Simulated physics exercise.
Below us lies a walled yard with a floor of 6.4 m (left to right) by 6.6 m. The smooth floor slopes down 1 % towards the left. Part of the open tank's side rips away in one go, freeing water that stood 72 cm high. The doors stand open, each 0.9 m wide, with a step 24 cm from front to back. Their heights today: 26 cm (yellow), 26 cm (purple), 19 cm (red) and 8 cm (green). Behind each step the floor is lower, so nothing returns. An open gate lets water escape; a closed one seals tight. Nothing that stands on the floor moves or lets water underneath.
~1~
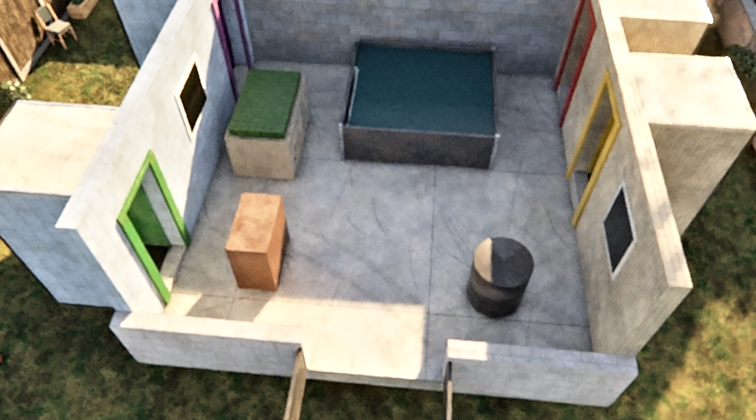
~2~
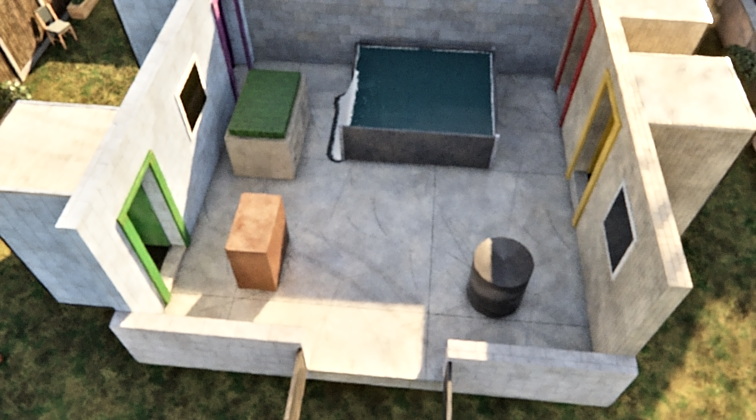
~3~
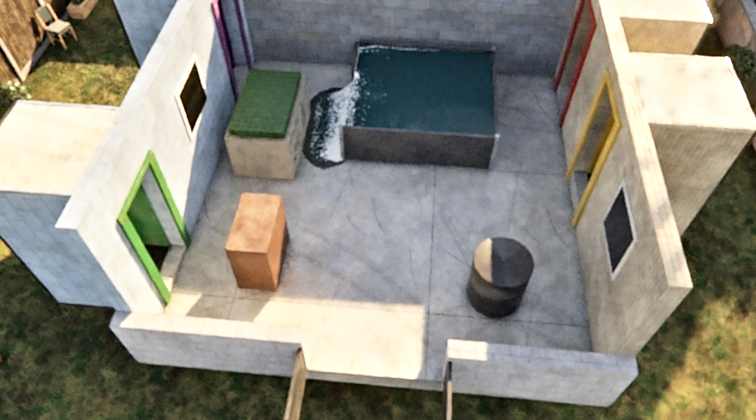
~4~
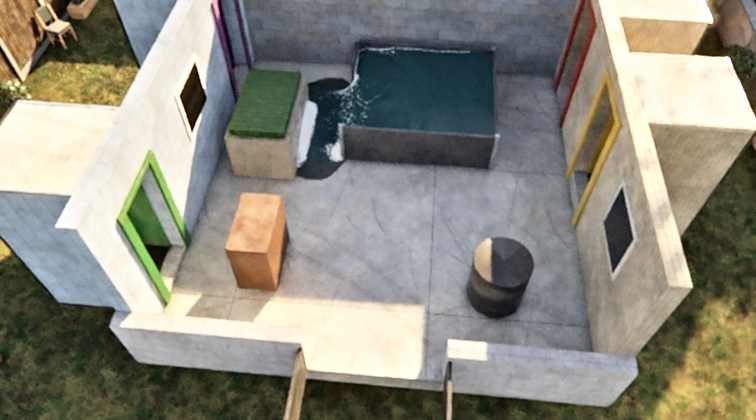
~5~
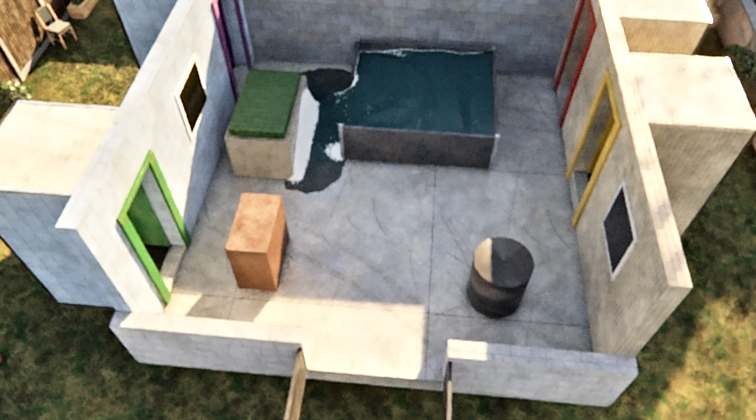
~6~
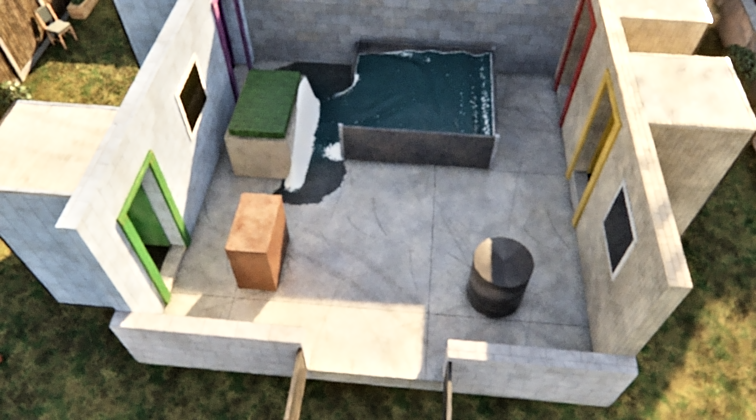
Water pours from the left side of the open tank and spreads around the grass-topped block.
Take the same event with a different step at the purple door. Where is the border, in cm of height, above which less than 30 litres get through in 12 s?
Some 31 cm above the ground.
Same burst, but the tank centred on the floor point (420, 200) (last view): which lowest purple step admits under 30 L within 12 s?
Then roughly 10.5 cm.
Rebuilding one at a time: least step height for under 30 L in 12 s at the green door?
About 14.5 cm at green.
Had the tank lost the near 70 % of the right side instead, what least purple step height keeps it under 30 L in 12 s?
Then roughly 12.5 cm.
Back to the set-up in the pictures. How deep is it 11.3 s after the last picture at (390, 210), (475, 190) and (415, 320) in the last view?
Roughly 3, 6 and 7 cm, in turn.
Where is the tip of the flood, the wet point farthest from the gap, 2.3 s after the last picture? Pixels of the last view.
Near (526, 372).
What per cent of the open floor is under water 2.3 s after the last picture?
About 55 per cent.
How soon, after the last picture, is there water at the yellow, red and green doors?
Yellow 5.5 s, red 3.6 s, green 1.2 s.
Then, 0.7 s after the last picture water covers 25 % of the floor, deepest (60 cm) near (313, 132); 31 cm at the purple door, 12 litres in over its 26 cm step.
Then, 2.3 s after the last picture water covers 55 % of the floor, deepest (40 cm) near (252, 68); 35 cm at the purple door, 56 litres in over its 26 cm step.
Then, 11.3 s after the last picture water covers 100 % of the floor, deepest (16 cm) near (154, 339); 15 cm at the purple door, 84 litres in over its 26 cm step.
At the purple door as built, the water peaked near 36 cm, 1.3 s after the last picture.
With a step of 27.5 cm, 60 litres would have come in within the 12 s; with 37 cm, 2 litres. So under 30 litres takes about 31 cm.
